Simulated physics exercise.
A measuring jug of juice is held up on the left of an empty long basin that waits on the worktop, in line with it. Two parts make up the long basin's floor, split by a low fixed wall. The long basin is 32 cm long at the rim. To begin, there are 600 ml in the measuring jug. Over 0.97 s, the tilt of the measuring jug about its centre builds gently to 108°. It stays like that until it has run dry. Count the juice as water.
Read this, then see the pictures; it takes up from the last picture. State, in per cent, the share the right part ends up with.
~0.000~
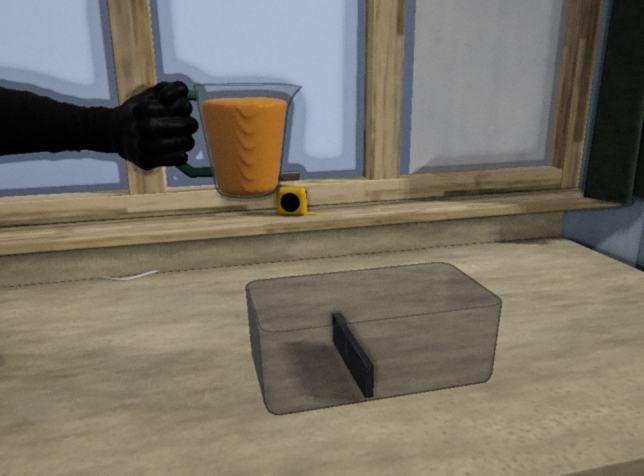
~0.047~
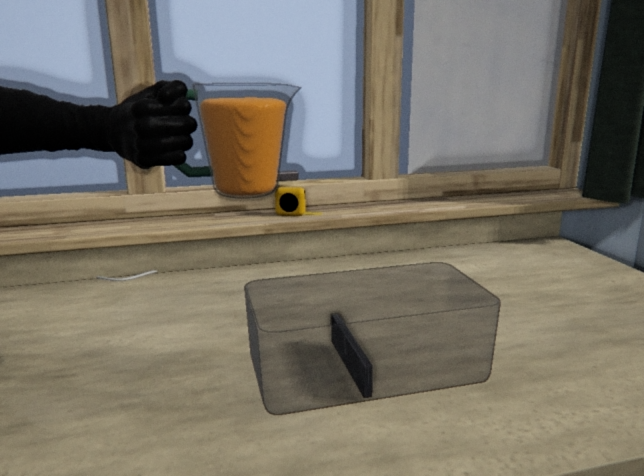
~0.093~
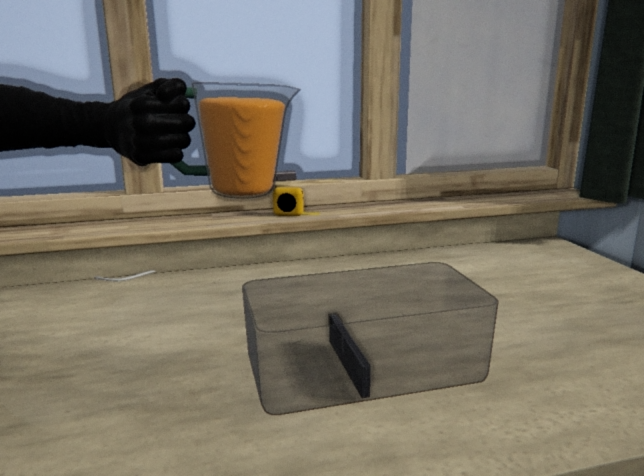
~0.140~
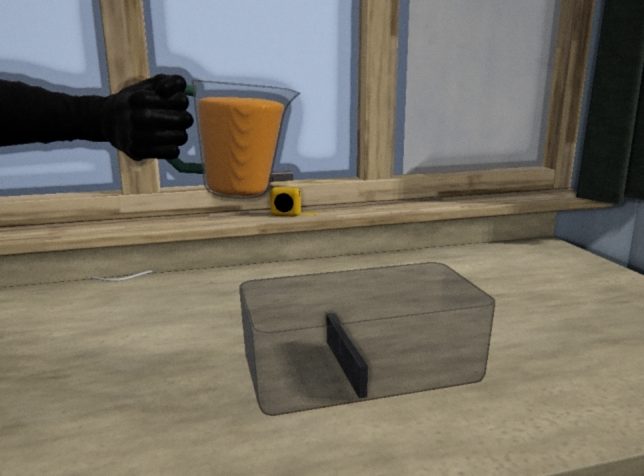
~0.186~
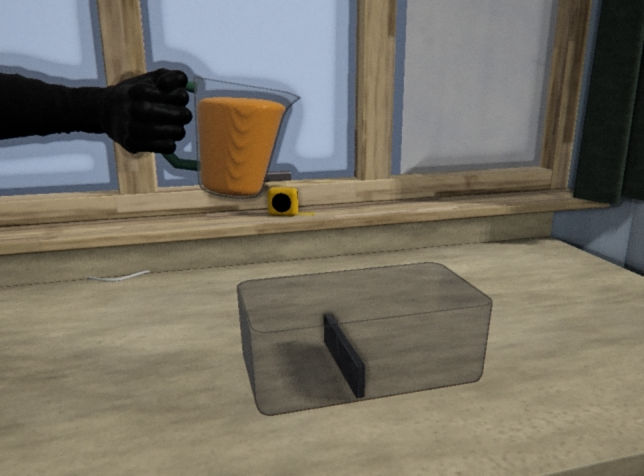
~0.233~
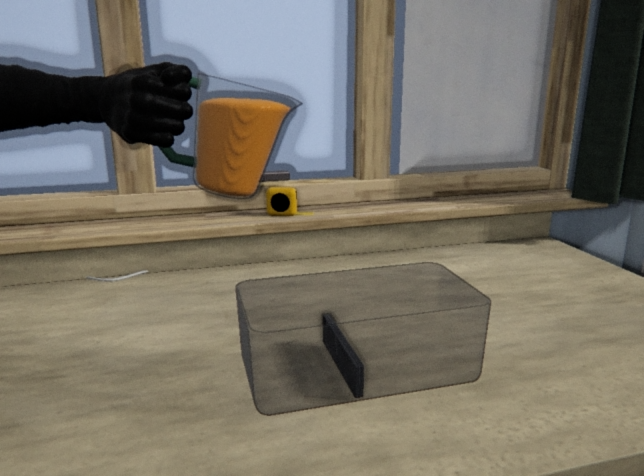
The right part ends up with roughly 80 %.
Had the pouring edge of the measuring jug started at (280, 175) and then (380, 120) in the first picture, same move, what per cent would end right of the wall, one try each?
The first try gives around 5 percent, the second around 90 percent.
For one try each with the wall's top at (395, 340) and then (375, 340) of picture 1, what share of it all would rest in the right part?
Respectively 10 and 35 %.
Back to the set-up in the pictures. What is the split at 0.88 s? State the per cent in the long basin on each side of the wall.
I'd put the left at some 2 and the right at some 54.
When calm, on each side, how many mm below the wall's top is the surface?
It's around 42 mm on the left side and around 30 mm on the right side.
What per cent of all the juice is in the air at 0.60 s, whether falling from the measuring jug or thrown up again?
26 per cent.
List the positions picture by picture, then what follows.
In the first frame, it leans 0°; its right rim is at (302, 85); the juice meets the walls at (200, 102) and (286, 100); the long basin's rim runs from (252, 306) to (474, 282); the wall's top is at (351, 339).
In the second frame, it leans 1°; its right rim is at (301, 86); the juice meets the walls at (199, 102) and (285, 101).
In the third frame, it leans 2°; its right rim is at (300, 88); the juice meets the walls at (198, 101) and (284, 101).
In the fourth frame, it leans 5°; its right rim is at (300, 92); the juice meets the walls at (197, 101) and (283, 103).
In the fifth frame, it leans 10°; its right rim is at (301, 96); the juice meets the walls at (197, 101) and (284, 104).
In the sixth frame, it leans 15°; its right rim is at (303, 102); the juice meets the walls at (199, 104) and (289, 105).
Then, 0.60 s in, the tilt is 74° and 71 per cent is still to pour, 0 is left of the wall and 4 right of it.
Then, 0.88 s in, the tilt is 106° and 16 per cent is still to pour, 2 is left of the wall and 54 right of it.
Then, 1.16 s in, the tilt is 108° and 0 per cent is still to pour, 16 is left of the wall and 81 right of it.
Then, 1.47 s in, the tilt is 108° and 0 per cent is still to pour, 17 is left of the wall and 81 right of it.
Finally, 18 per cent lies left of the wall, 80 right of it and 2 outside.
